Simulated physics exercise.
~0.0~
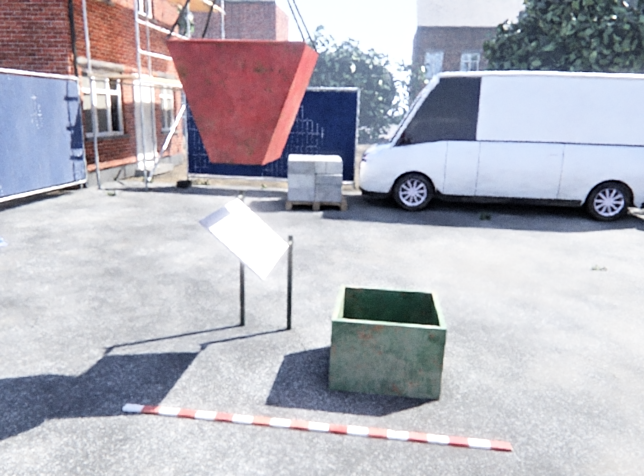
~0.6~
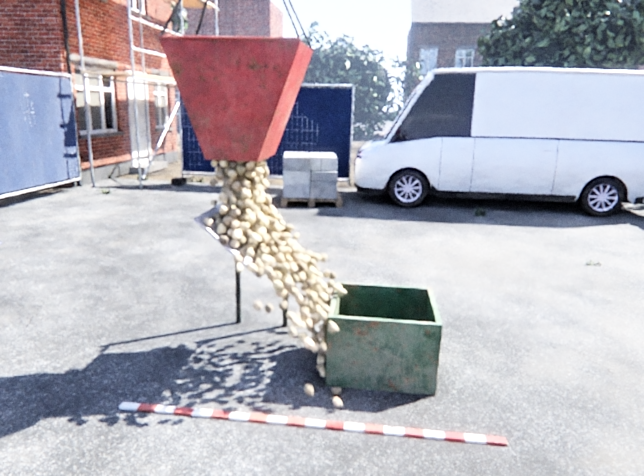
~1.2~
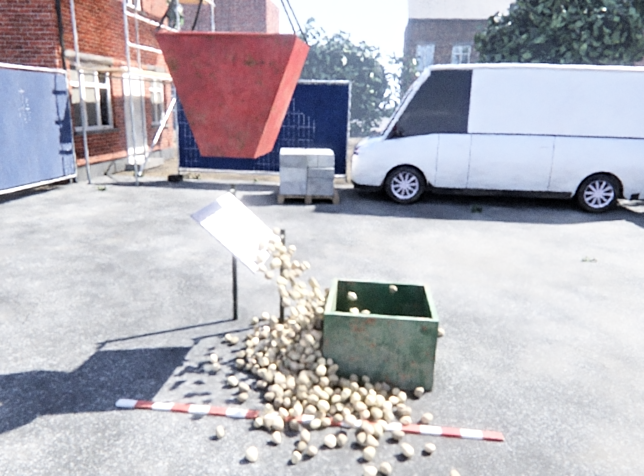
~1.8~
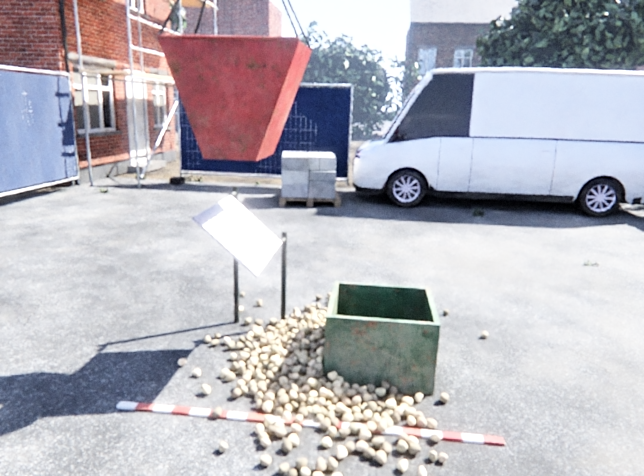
Pale, rounded stones pour from the bottom of a red skip hanging over a paved yard, with a white van and a brick building behind. They drop onto a tilted steel plate on thin legs and stream down to the right toward an open green bin. Most of the stream falls short, striking the ground along the bin's left side. The skip empties, and the last stones slide off the plate as the heap spreads forward over a red and white staff. Finally the plate is bare, and the stones lie mostly left and in front of the bin, with very few inside.
